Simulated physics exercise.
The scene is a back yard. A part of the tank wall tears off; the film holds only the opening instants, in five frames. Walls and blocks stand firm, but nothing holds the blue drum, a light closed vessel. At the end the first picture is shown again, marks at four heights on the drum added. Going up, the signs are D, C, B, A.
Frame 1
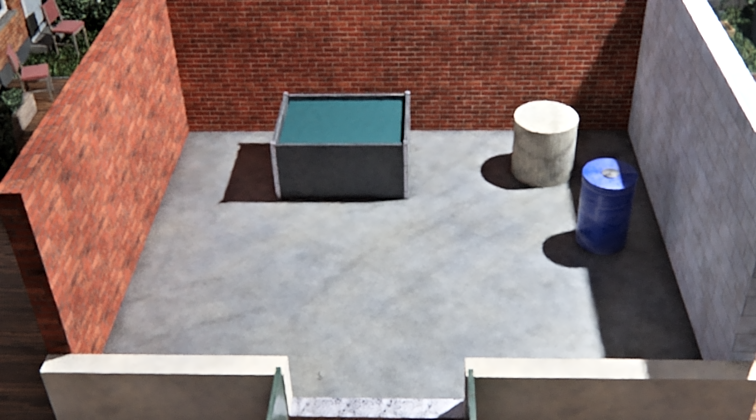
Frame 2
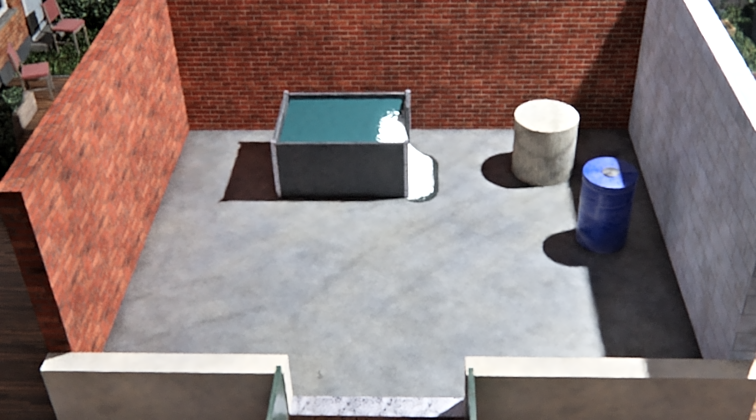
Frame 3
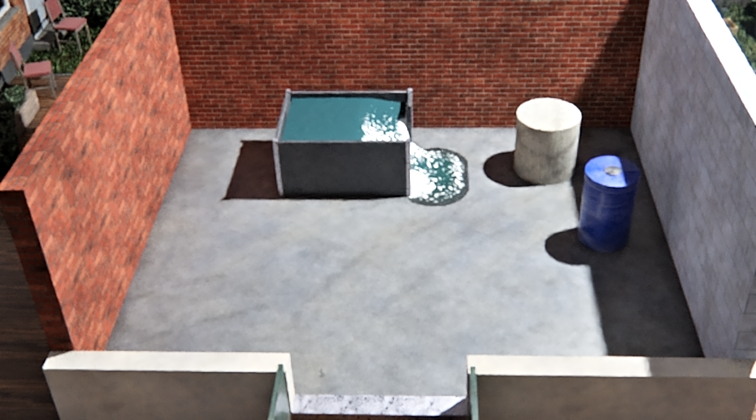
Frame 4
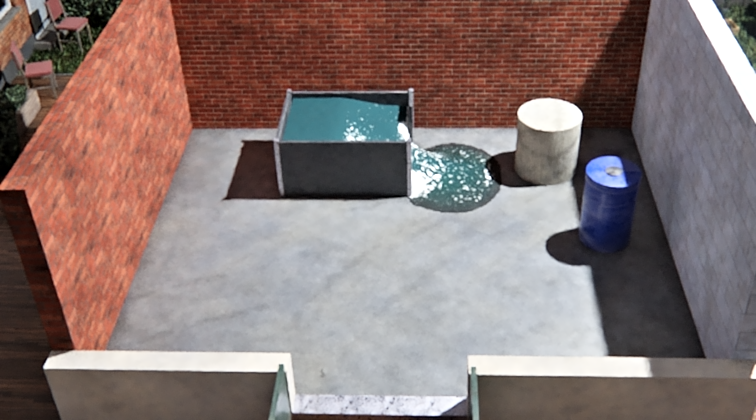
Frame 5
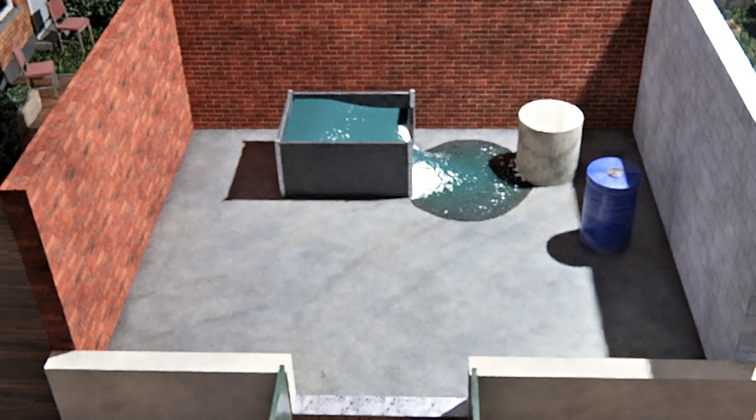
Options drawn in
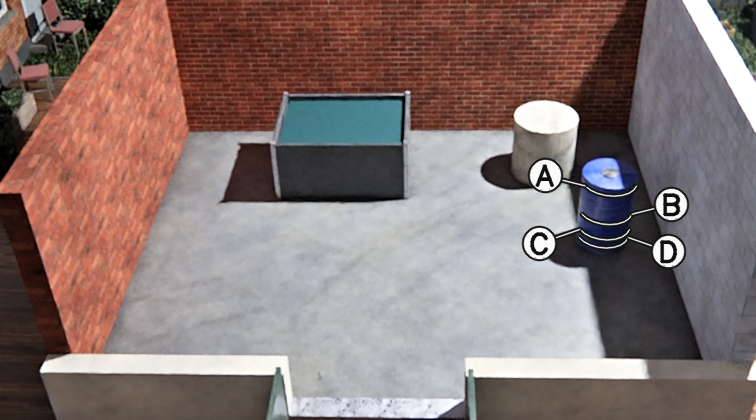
The clip shows a walled yard with a tank of dark green water, a pale cylinder and a blue drum; water pours from the tank's right side and spreads rightward across the grey ground in a widening puddle.
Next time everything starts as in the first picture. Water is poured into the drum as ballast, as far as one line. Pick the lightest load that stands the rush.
Go for B.
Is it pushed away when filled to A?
No, not at all.
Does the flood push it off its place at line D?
Yes, it does.
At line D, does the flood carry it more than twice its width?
Yes, it does.
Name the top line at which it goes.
Here it is line C.
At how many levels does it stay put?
Two of the four.
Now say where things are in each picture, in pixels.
The first picture shows lid of the blue drum at (610, 173); tank full, its middle at (343, 124); open gate at (376, 361).
In the second picture, 1 % of the ground under water, its edge towards the drum at (432, 187).
In the third picture, 3 % of the ground under water, its edge towards the drum at (454, 194).
In the fourth picture, 5 % of the ground under water, its edge towards the drum at (486, 195).
The fifth picture shows lid of the blue drum at (615, 172); 7 % of the ground under water, its edge towards the drum at (513, 199).
In white, A at (613, 196); B at (609, 224); C at (607, 239); D at (606, 248); from the bottom up D, C, B, A.
With A, it does not move.
With B, it does not move.
With C, it is pushed about its own width away.
With D, it is pushed about 5 times its own width away.
